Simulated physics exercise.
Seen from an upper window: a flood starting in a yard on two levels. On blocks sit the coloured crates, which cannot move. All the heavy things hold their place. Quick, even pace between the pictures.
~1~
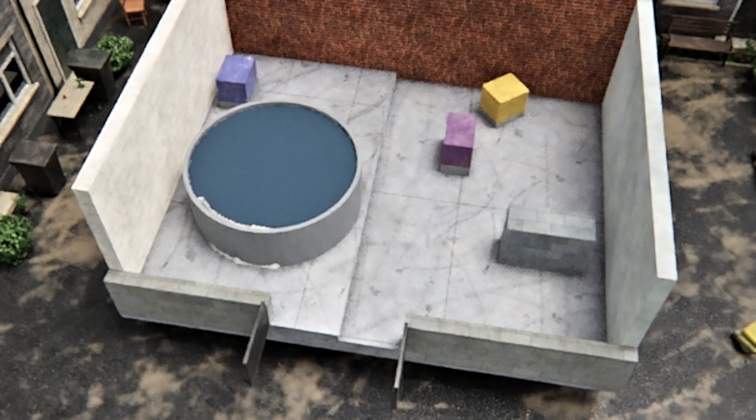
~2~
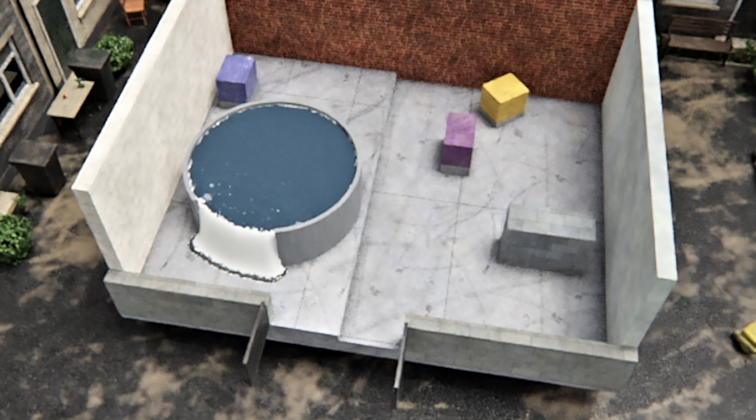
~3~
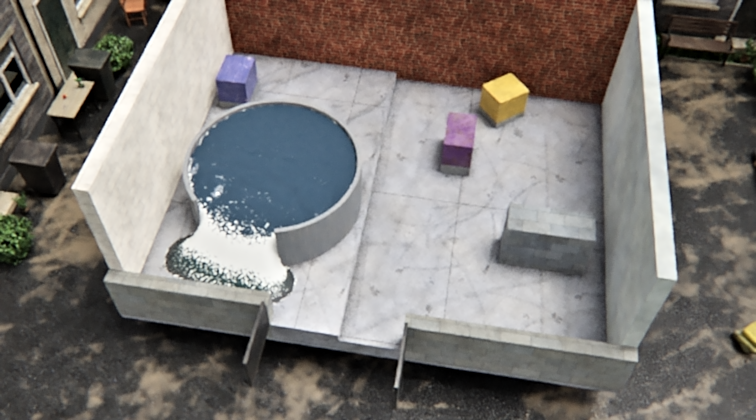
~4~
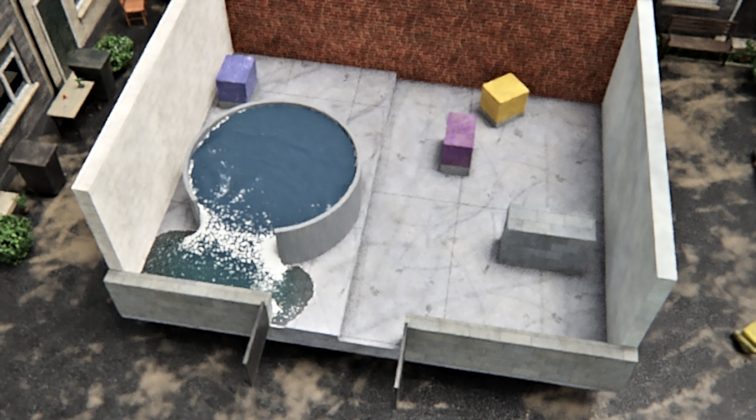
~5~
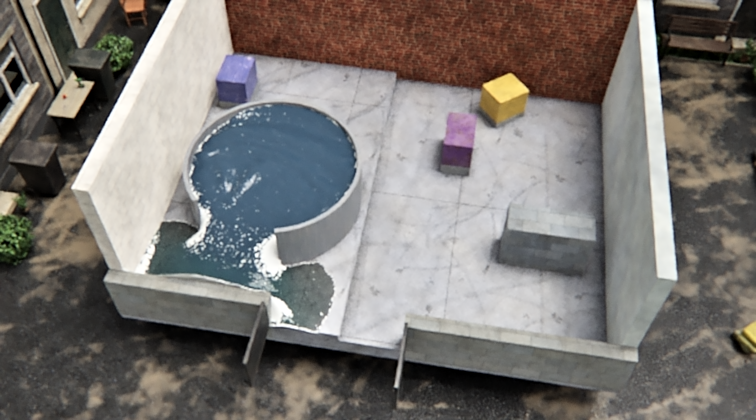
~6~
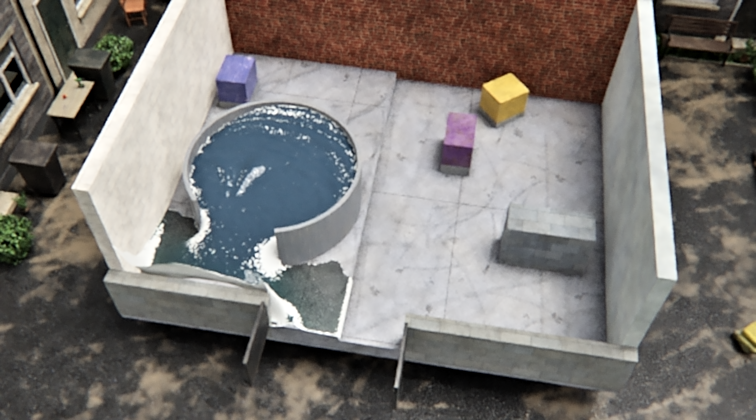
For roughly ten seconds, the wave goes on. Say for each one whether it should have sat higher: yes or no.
Purple crate - no; yellow crate - yes; blue crate - yes.
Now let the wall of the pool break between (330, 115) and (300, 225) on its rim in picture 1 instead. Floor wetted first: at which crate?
The purple crate.
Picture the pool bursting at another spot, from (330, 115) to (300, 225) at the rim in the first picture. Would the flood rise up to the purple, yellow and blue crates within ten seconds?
Result: Purple gets overtopped, yellow gets overtopped, blue is left untouched.
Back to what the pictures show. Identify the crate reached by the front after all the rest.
The one in yellow.
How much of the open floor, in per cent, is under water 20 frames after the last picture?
The answer is around 70 per cent.
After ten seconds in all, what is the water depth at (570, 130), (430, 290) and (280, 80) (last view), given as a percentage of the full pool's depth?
The three come to near 12, 12 and 4 per cent respectively.
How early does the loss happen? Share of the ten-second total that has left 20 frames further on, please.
Near 40 in a hundred.
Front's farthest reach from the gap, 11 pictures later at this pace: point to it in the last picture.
The wet edge reaches furthest near (533, 356).
A moment on, water covers 15 % of the floor; the purple crate not reached, the yellow crate not reached, the blue crate not reached.
Next, water covers 35 % of the floor; the purple crate not reached, the yellow crate not reached, the blue crate water round its plinth.
Then, water covers 70 % of the floor; the purple crate water round its plinth, the yellow crate not reached, the blue crate water round its plinth.
Later, water covers 95 % of the floor; the purple crate water round its plinth, the yellow crate water round its plinth, the blue crate water round its plinth.
In the end, water covers 100 % of the floor; the purple crate stayed above the water, the yellow crate was topped, the blue crate was topped.
